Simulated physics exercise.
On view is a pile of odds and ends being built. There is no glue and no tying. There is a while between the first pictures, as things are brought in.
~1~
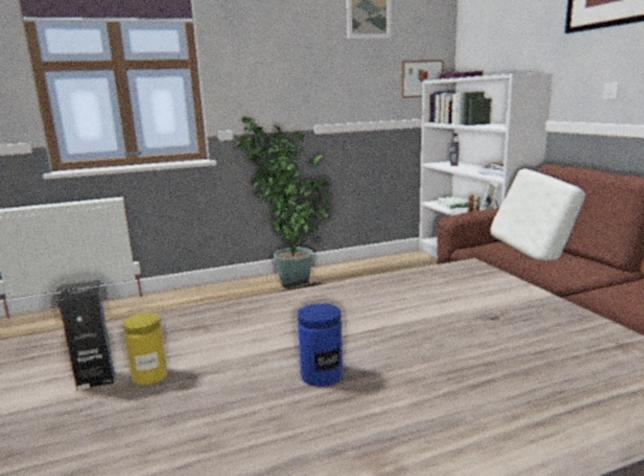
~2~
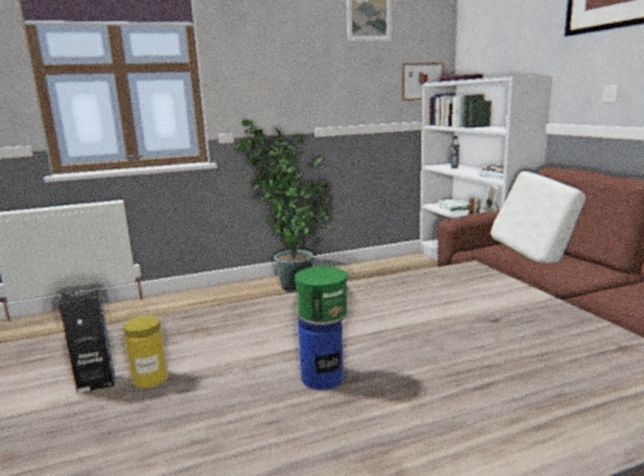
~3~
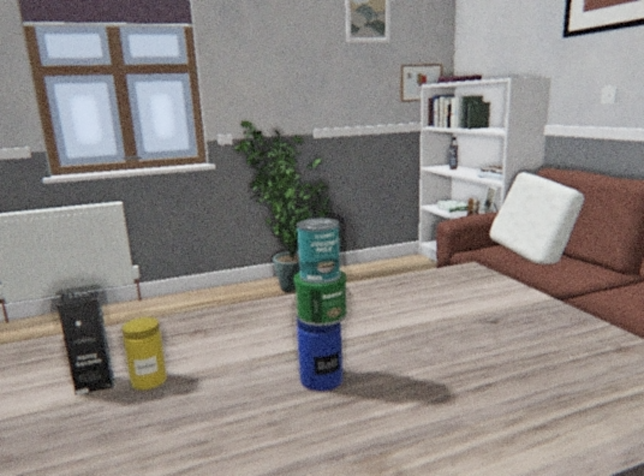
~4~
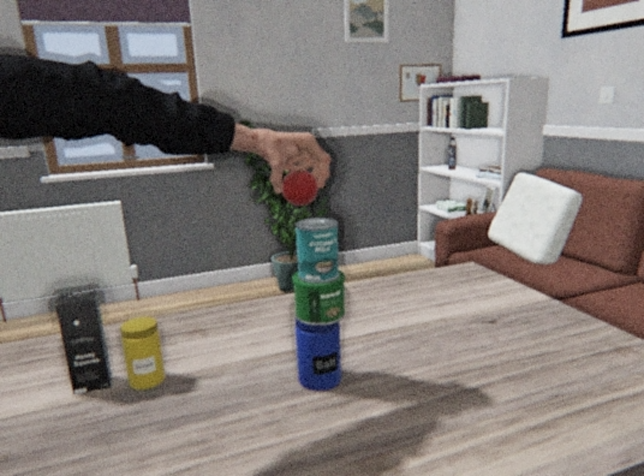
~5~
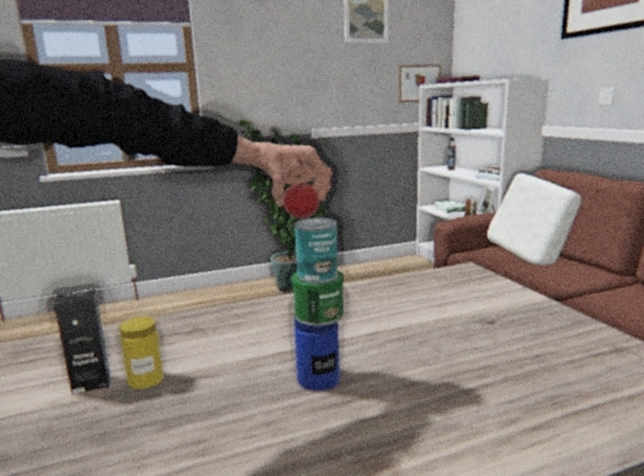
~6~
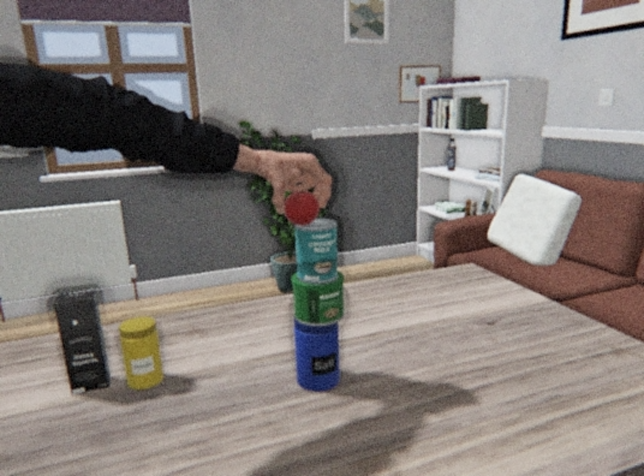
A hand in a black sleeve lowering a red tomato onto a stacked blue jar, green tub and turquoise pot, still holding it.
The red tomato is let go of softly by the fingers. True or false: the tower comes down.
False.
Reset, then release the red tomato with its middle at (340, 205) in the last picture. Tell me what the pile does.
What happens next is that it tips over.
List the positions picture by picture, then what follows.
In the first picture, the last thing is not in view yet.
In the second picture, the last thing is not in view yet; black carton (88, 341).
In the third picture, the last thing is not in view yet; blue jar (320, 348).
In the fourth picture, still above its spot; red tomato (300, 188); green tub (320, 295).
In the fifth picture, still above its spot; red tomato (301, 201); yellow jar (142, 352).
In the sixth picture, set down, still held; red tomato (302, 208); turquoise pot (317, 251).
Then, 0.20 s later than the last frame, all is still.
Then, 0.40 s later than the last frame, red tomato resting near (302, 209).
When it is over, all 6 as before. End places, in pixels of the last picture, red tomato near (302, 209). The pile holds.
